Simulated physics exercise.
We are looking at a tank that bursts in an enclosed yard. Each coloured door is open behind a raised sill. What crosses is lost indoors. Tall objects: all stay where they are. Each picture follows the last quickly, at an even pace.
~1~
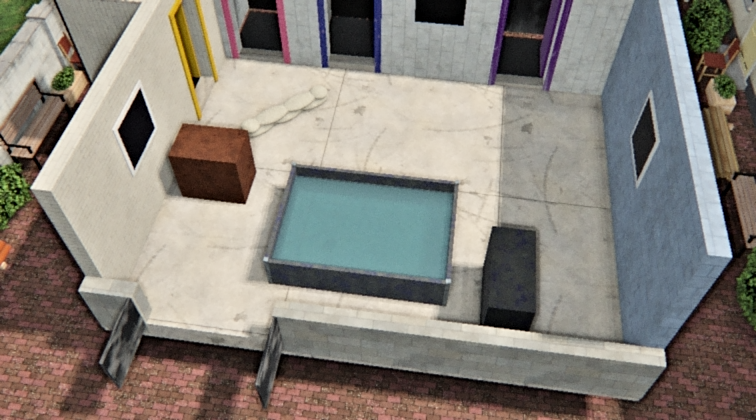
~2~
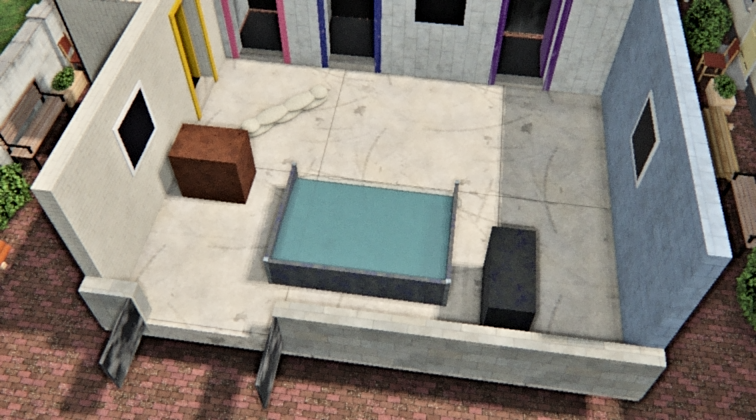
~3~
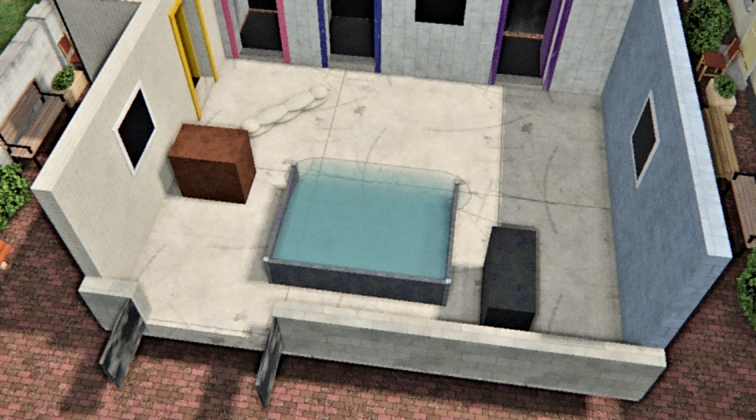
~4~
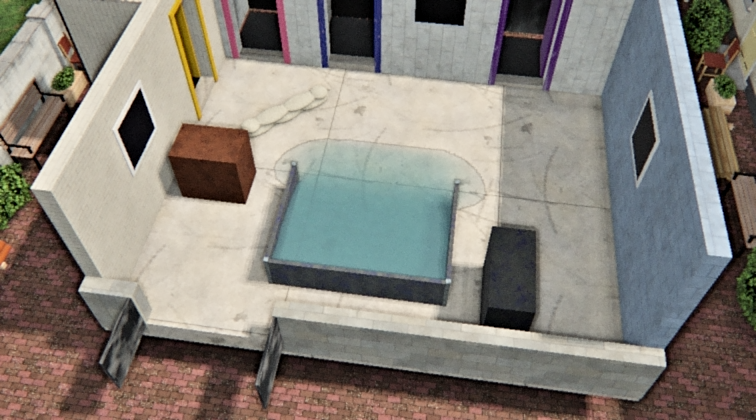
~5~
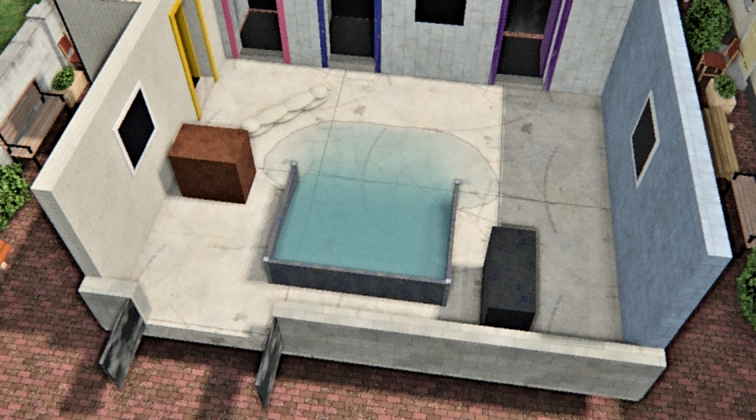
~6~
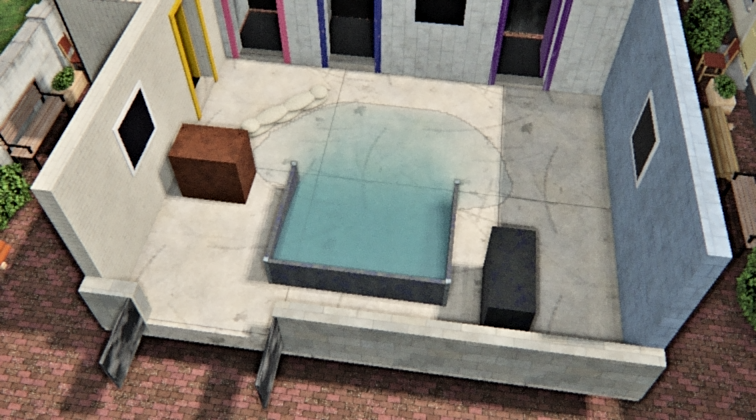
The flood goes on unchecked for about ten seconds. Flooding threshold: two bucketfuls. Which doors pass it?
In the end the blue door will most likely go past the limit; the purple door will most likely go past the limit; the pink door will most likely keep inside the limit; the yellow door will most likely keep inside the limit.
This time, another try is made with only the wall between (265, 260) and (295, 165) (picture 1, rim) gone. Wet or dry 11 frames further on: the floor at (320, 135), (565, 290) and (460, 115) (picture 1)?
Submerged, unwetted, unwetted.
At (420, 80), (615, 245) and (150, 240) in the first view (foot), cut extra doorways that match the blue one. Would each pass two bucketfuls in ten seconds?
Door by door: Ends up above, ends up below, ends up below.
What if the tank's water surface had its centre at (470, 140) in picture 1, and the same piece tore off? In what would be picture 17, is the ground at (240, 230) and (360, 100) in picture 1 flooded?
Points in order: Bare; inundated.
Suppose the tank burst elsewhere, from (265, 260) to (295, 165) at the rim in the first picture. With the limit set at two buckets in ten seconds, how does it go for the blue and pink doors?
My reading: The blue one keeps below it, the pink one passes that mark.
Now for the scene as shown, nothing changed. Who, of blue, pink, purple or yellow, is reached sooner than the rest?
Result: The blue door is first.
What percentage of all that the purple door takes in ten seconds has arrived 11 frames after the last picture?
Around 10 %.
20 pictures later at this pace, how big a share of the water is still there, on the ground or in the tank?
Around 94 percent.
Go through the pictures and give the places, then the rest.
The open tank at (366, 223) is whole and still, in the first frame.
The front is at a hidden place, out from the gap on the open tank's far side, in the second frame.
Water pours out on the open tank's far side and has run to a hidden place, in the third frame.
Water pours out on the open tank's far side and has run to (281, 166), in the fourth frame.
The front is at (483, 165), out from the gap on the open tank's far side, in the fifth frame.
The front is at (462, 125), out from the gap on the open tank's far side, in the sixth frame.
A moment on, water covers 35 % of the floor; the blue door under two buckets in, the purple door not reached, the pink door not reached, the yellow door not reached.
Next, water covers 40 % of the floor; the blue door over two buckets in, the purple door under two buckets in, the pink door wet at the sill, nothing in, the yellow door not reached.
Then, water covers 50 % of the floor; the blue door far over two buckets in, the purple door over two buckets in, the pink door wet at the sill, nothing in, the yellow door wet at the sill, nothing in.
Later, water covers 75 % of the floor; the blue door far over two buckets in, the purple door over two buckets in, the pink door under two buckets in, the yellow door wet at the sill, nothing in.
In the end, water covers 90 % of the floor; the blue door far over two buckets in, the purple door over two buckets in, the pink door under two buckets in, the yellow door wet at the sill, nothing in.
